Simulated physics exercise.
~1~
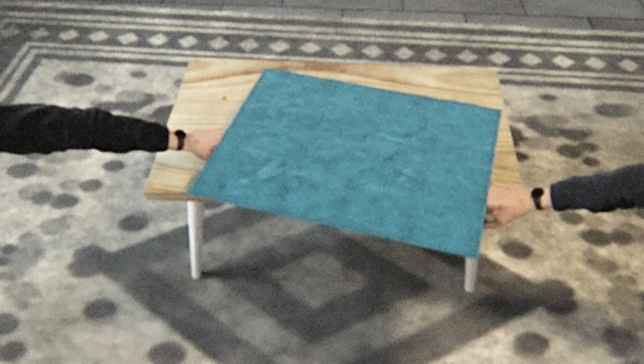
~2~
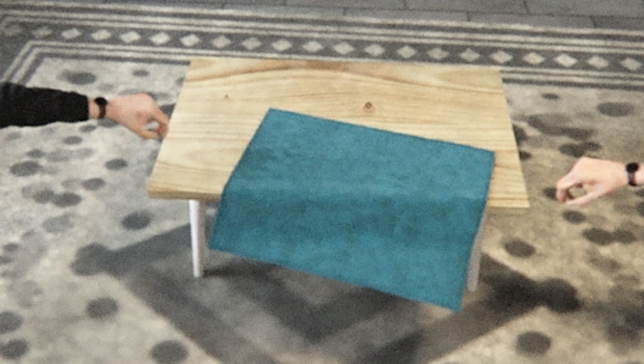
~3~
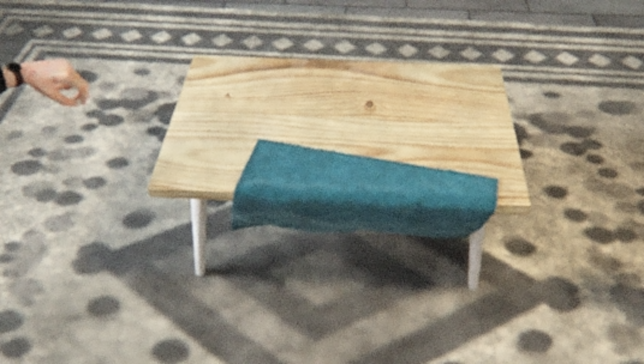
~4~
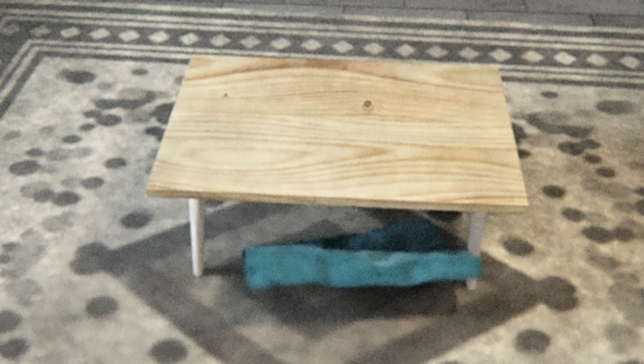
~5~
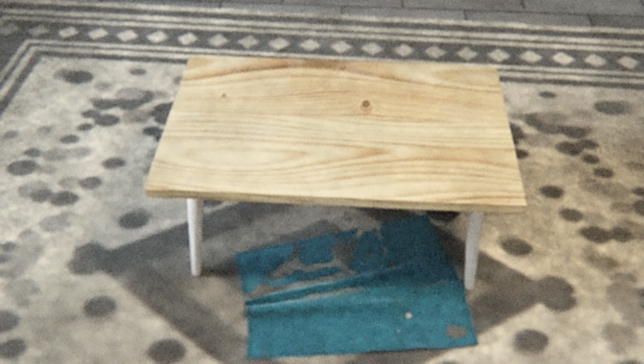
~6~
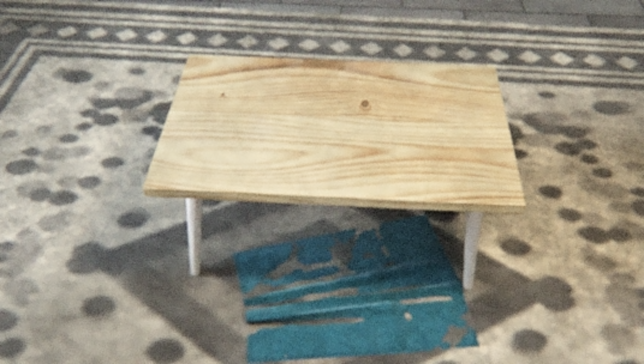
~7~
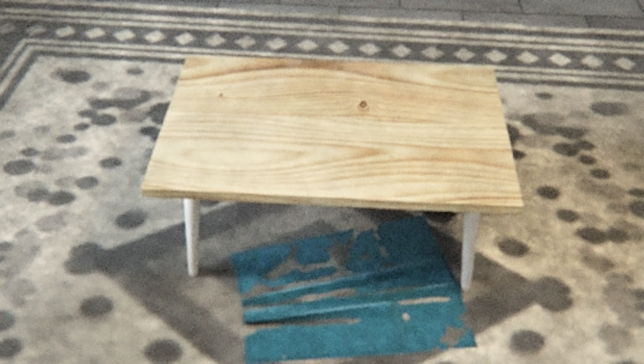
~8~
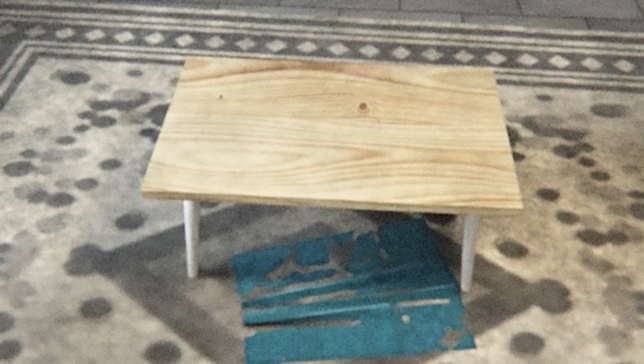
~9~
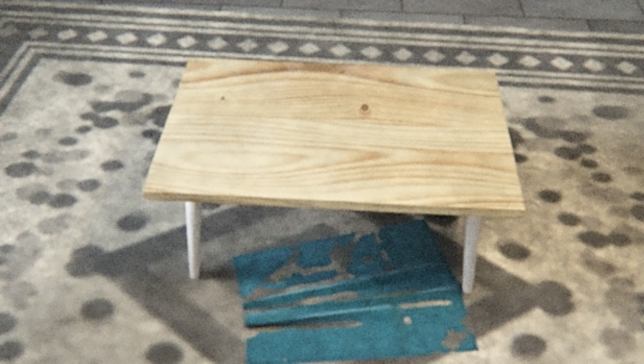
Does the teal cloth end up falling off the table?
Yes, the cloth slips over the front edge and ends up lying on the floor, leaving the tabletop bare.
